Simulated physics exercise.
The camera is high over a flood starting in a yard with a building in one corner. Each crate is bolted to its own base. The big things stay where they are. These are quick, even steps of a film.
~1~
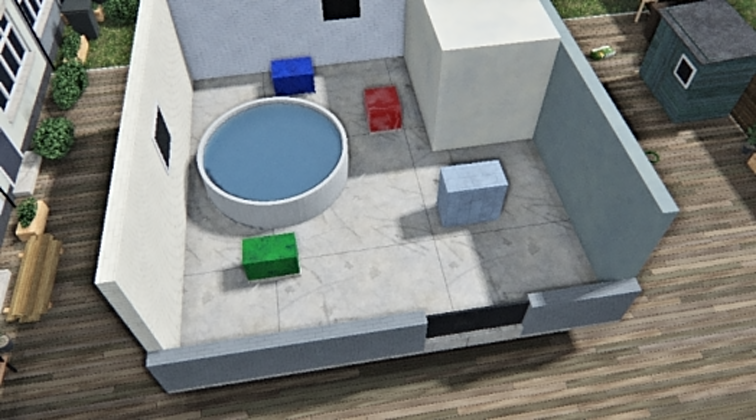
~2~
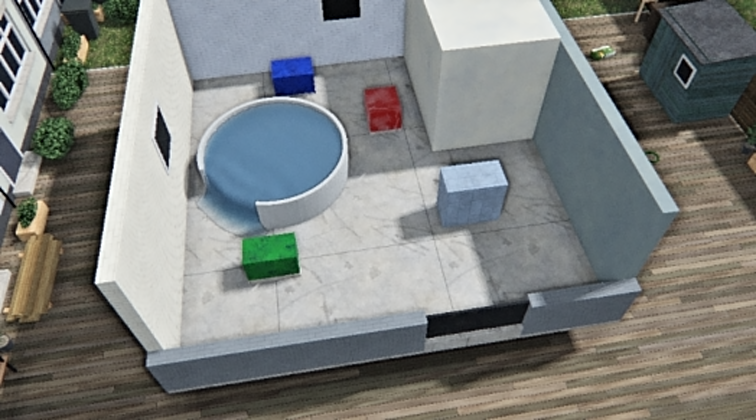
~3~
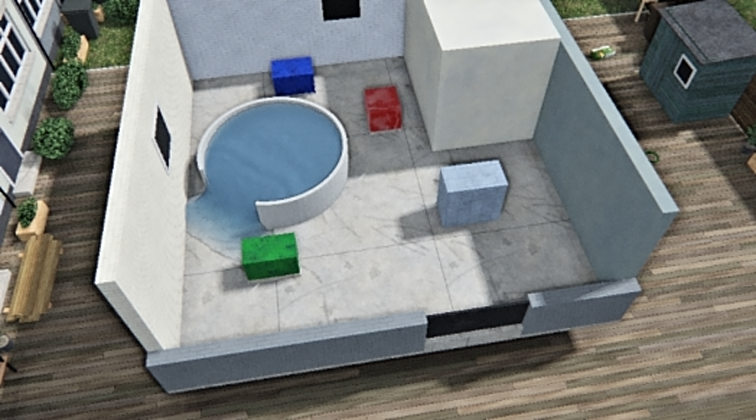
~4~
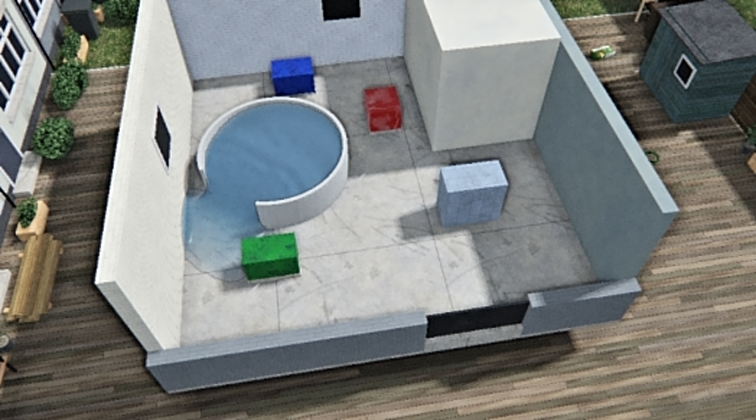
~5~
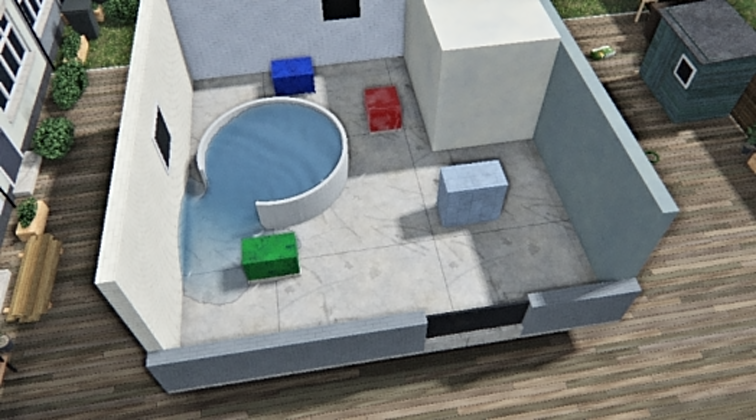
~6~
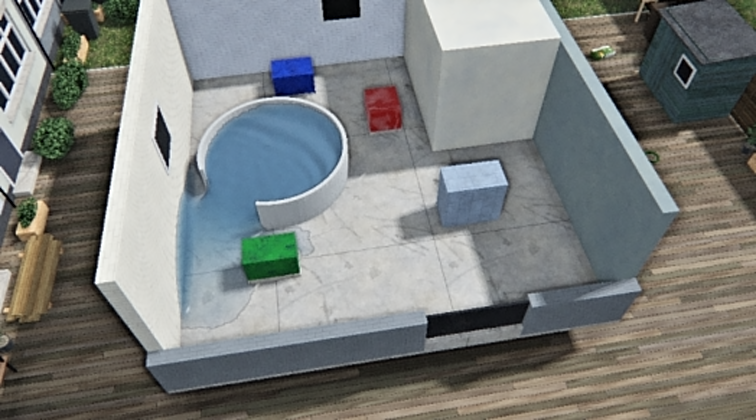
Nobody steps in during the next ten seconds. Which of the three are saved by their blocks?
One by one: The blue crate is soaked; the green crate is soaked; the red crate is soaked.
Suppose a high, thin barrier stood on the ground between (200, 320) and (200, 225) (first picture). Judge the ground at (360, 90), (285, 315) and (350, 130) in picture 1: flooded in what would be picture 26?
In turn: Not flooded, awash, not flooded.
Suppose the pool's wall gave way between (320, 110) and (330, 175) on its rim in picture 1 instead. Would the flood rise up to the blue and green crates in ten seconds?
Then: Blue crate gets wet, green crate is topped.
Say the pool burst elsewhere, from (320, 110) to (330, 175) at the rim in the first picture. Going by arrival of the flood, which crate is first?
I say the red crate.
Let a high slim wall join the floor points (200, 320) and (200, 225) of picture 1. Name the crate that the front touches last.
It is the red-painted one.
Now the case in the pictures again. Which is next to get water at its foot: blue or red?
First comes the blue one.
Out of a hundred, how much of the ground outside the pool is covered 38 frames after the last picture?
I make it 90 per cent.
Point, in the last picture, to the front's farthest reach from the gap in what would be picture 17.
I would point to (428, 330).
A moment on, water covers 15 % of the floor; the blue crate not reached, the green crate water round its plinth, the red crate not reached.
Next, water covers 30 % of the floor; the blue crate not reached, the green crate water round its plinth, the red crate not reached.
Then, water covers 60 % of the floor; the blue crate water round its plinth, the green crate water round its plinth, the red crate not reached.
Later, water covers 90 % of the floor; the blue crate water round its plinth, the green crate water round its plinth, the red crate water round its plinth.
In the end, water covers 100 % of the floor; the blue crate was topped, the green crate was topped, the red crate was topped.
